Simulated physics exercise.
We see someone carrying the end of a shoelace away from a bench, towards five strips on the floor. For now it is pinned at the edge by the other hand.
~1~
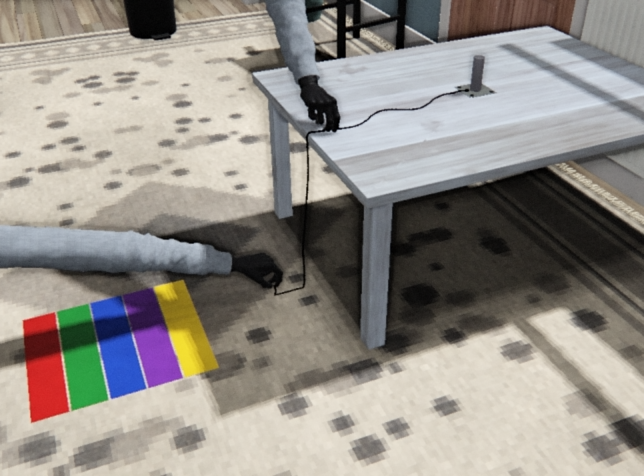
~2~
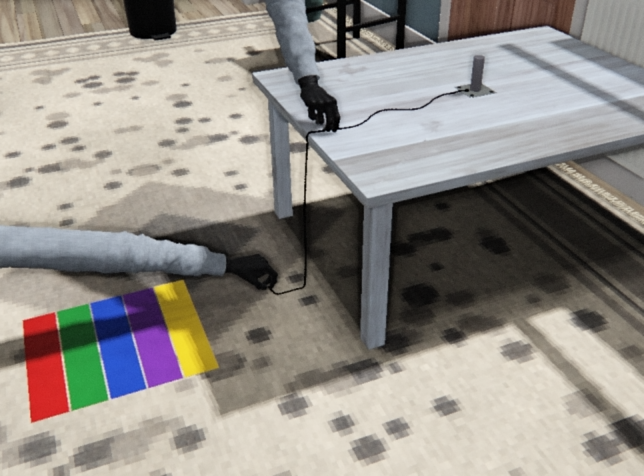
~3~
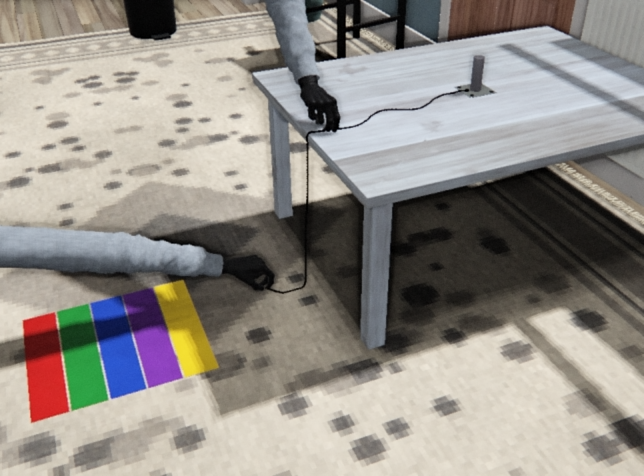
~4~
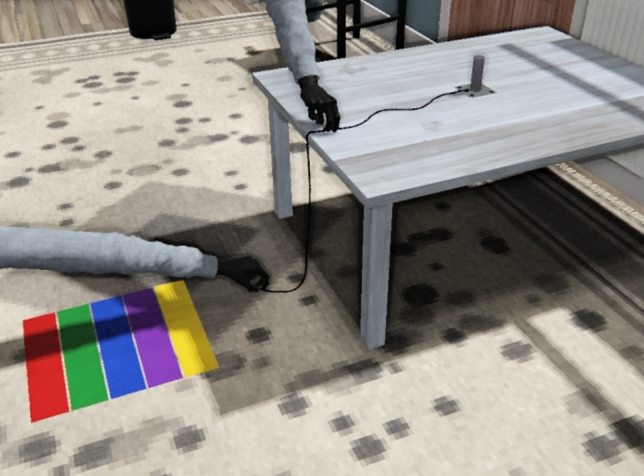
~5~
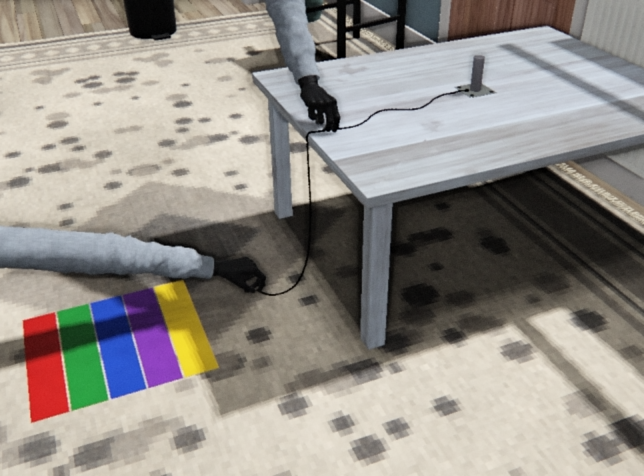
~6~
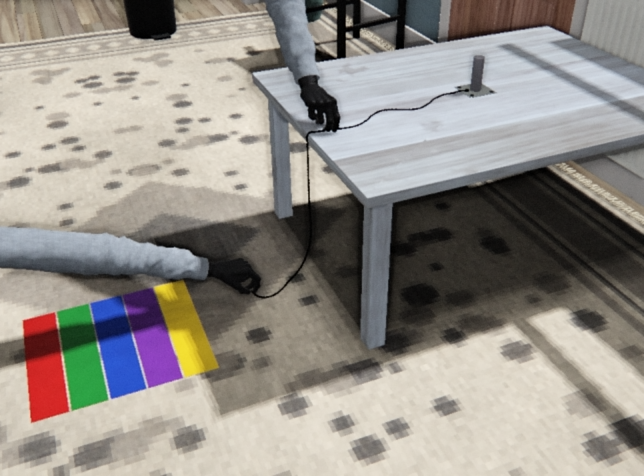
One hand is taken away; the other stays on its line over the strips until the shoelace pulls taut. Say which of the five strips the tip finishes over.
Purple.
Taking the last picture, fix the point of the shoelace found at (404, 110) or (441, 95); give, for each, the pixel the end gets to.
Per try (px, approx.): (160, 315), (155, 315).
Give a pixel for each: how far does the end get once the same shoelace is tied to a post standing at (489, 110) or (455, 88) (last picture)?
It would be close to (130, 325) for the first and close to (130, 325) for the second.
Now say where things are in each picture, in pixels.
The first picture shows end (274, 285); yellow (196, 354); purple (160, 365); blue (124, 375); green (87, 386); red (48, 397).
The second picture shows end (268, 287); shoelace through (443, 95) (396, 110) (347, 128) (306, 164) (305, 220) (305, 274).
The third picture shows end (265, 287).
The fourth picture shows end (260, 289); shoelace through (443, 95) (396, 110) (347, 128) (309, 163) (309, 219) (305, 274).
The fifth picture shows end (257, 290).
The sixth picture shows end (252, 291); shoelace through (443, 95) (396, 110) (347, 128) (308, 164) (311, 219) (296, 274).
Soon after, end near (204, 304); short of the strips.
Then, end near (171, 312); over yellow.
At full stretch, end near (152, 317); over purple. It gets as far as the purple strip.
